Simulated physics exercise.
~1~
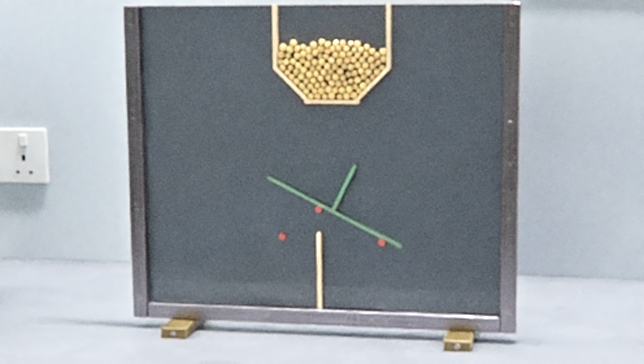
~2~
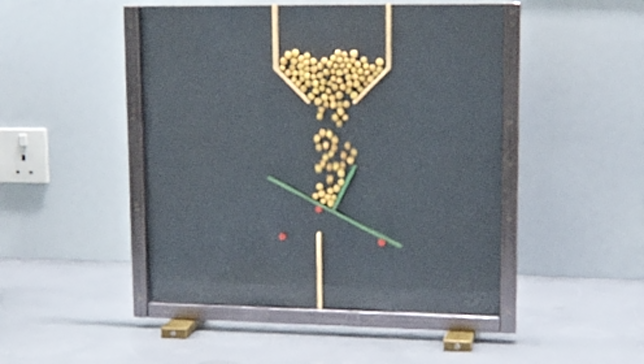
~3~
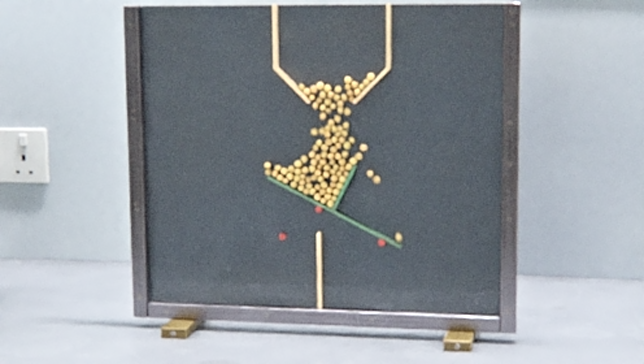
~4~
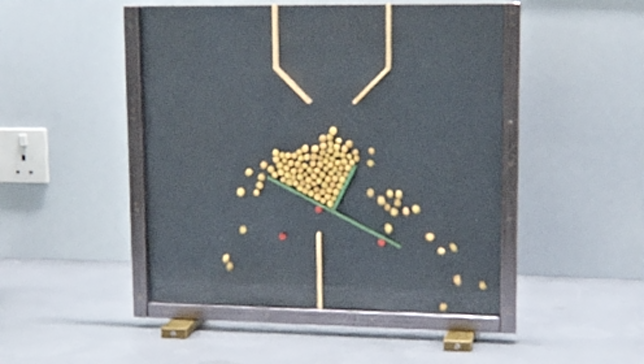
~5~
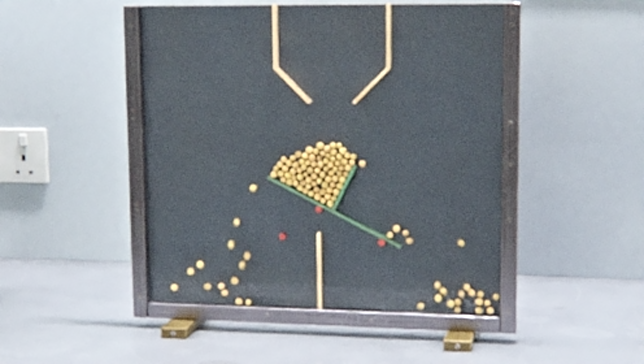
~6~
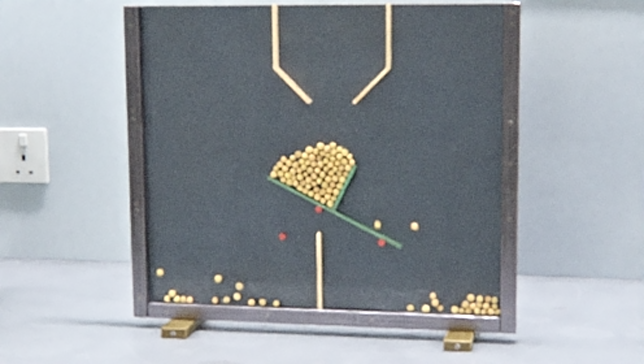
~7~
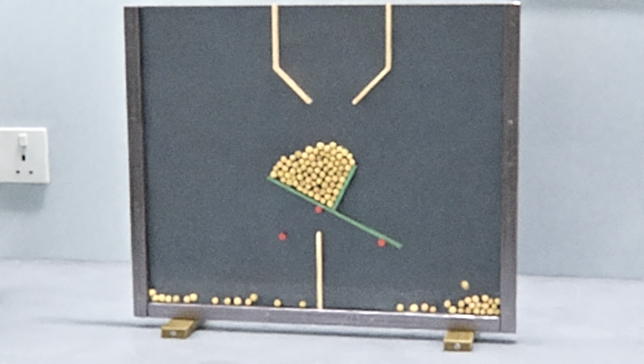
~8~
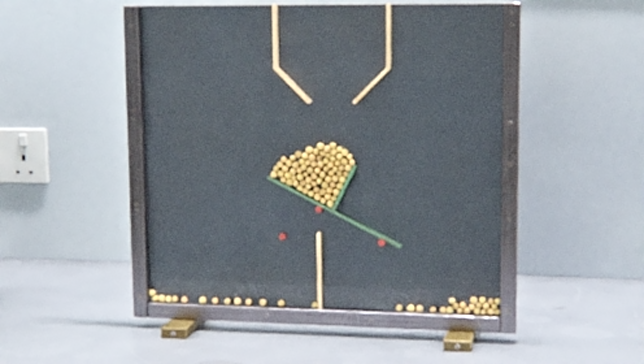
Pale wooden beads fill a hopper at the top of a thin upright case with a dark back, seen from the front by a still camera, with a white socket on the wall at left. Below sit a green tilted tray with an upright fin, three red pins and a pale divider between two bins. The beads pour down and heap up on the tray's left side against the fin. Some spill over both ends, bouncing and scattering into the bins. The tray stays tilted down to the right, holding most of the beads, with more in the right bin than the left.
